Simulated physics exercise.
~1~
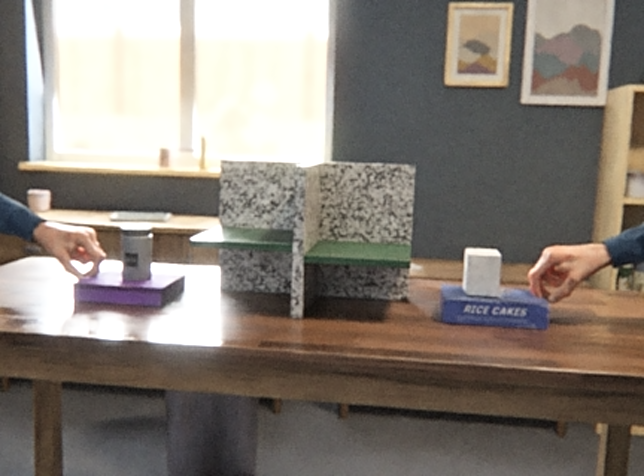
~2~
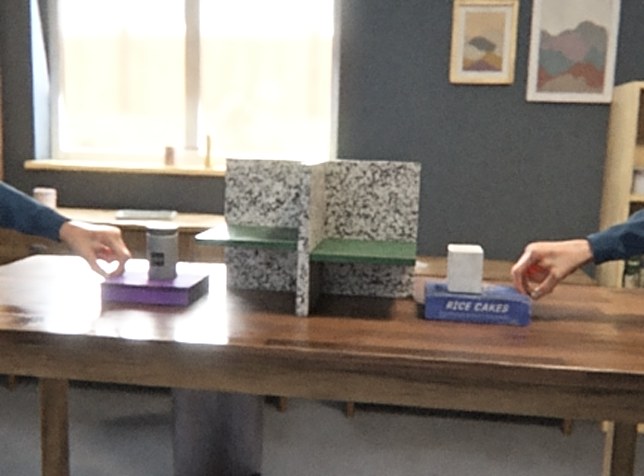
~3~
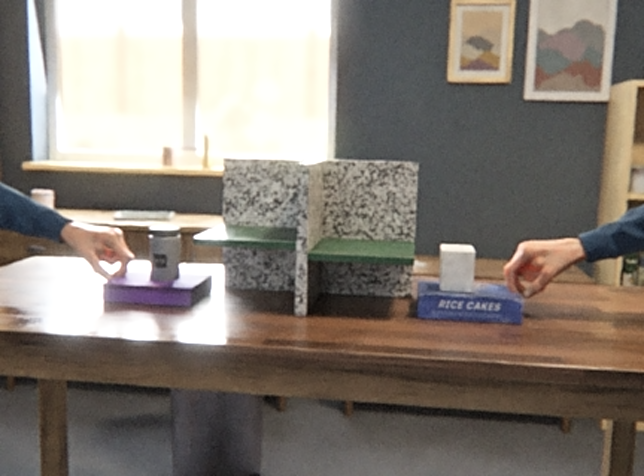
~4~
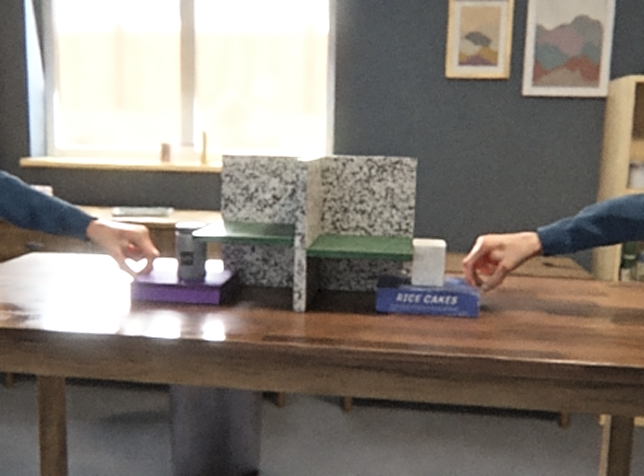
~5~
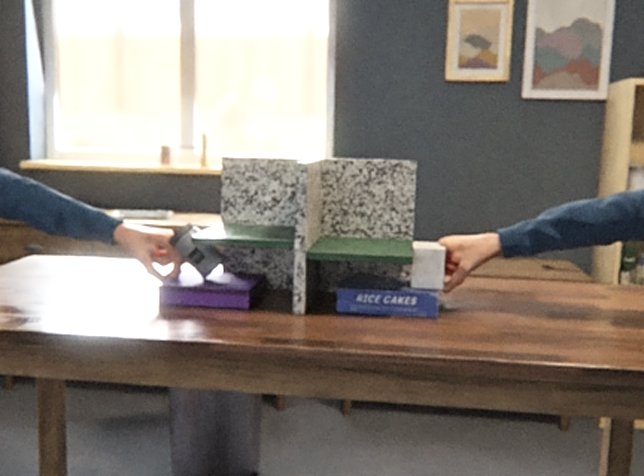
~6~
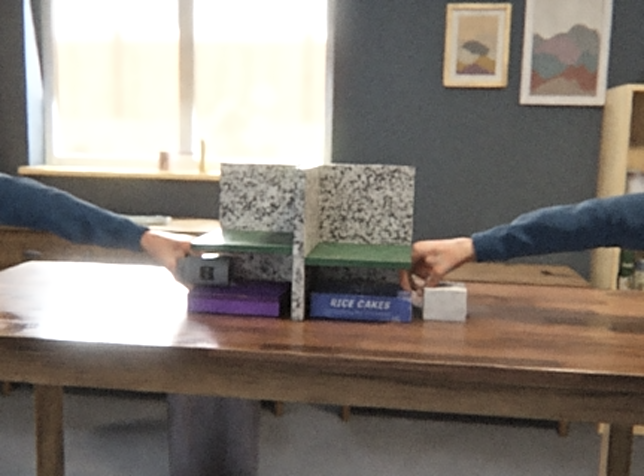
The clip shows two hands sliding a purple board carrying a grey jar and a blue packet carrying a white block inward beneath a speckled stand's green shelf; the jar tips onto its side on the board, while the block is knocked off onto the table at the right.
